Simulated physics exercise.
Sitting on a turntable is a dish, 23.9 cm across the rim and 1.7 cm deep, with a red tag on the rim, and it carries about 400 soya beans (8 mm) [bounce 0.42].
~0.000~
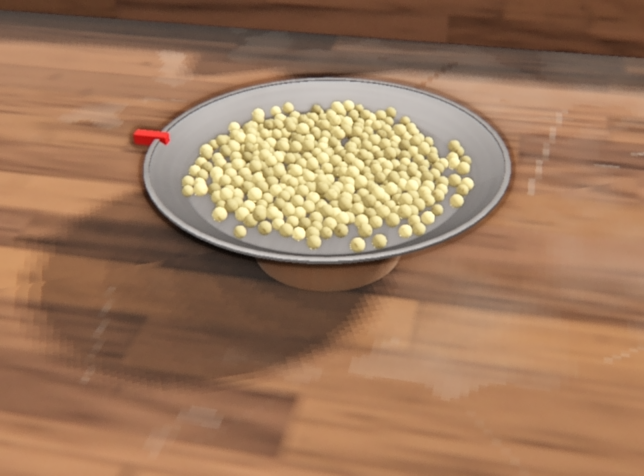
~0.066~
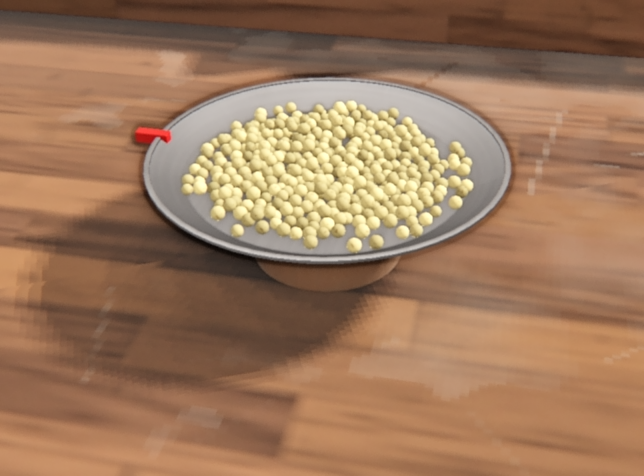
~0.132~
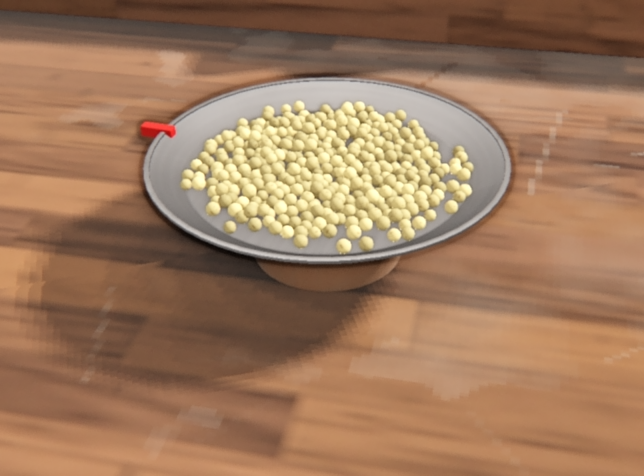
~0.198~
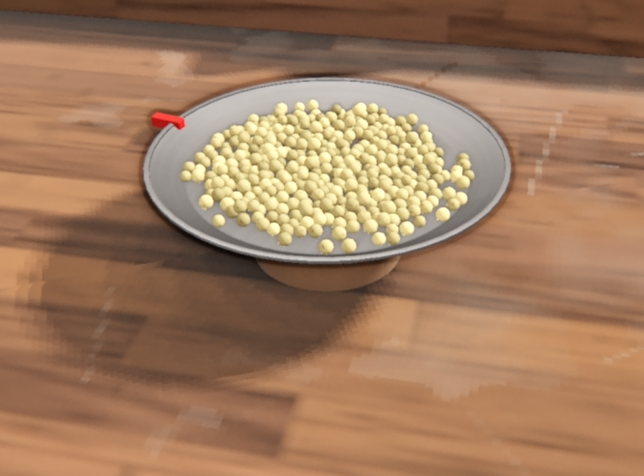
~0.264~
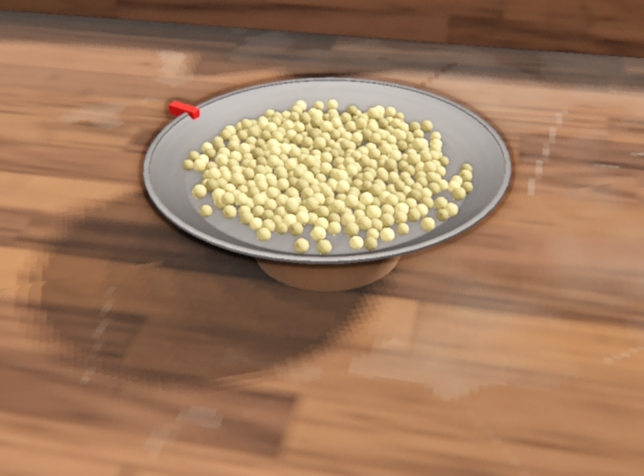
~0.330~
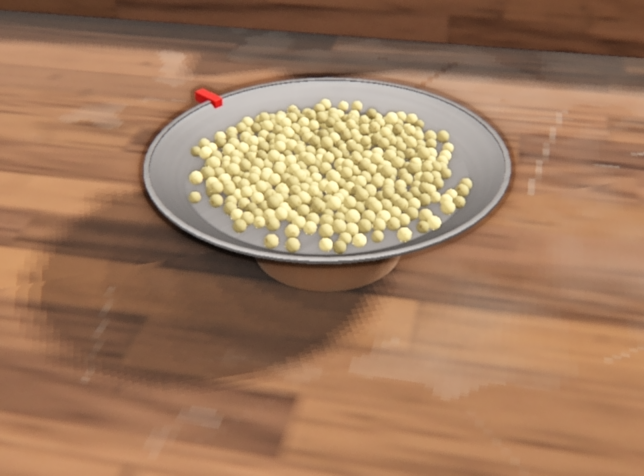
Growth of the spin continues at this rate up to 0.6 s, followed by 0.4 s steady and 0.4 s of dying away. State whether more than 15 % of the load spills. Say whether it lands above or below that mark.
The share lands below the mark.
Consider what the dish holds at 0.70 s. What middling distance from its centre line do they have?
Some 6.5 cm.
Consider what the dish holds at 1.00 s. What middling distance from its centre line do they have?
7.0 centimetres, about.
After 0.70 s, dish 100 %; middle of the pieces not yet landed near (329, 167).
After 1.00 s, dish 100 %; middle of the pieces not yet landed near (325, 168).
After 1.28 s, dish 100 %; middle of the pieces not yet landed near (324, 167).
Then, at 1.55 s, dish 100 %; middle of the pieces not yet landed near (325, 167).
By 1.8 s all is still; dish 100 %.
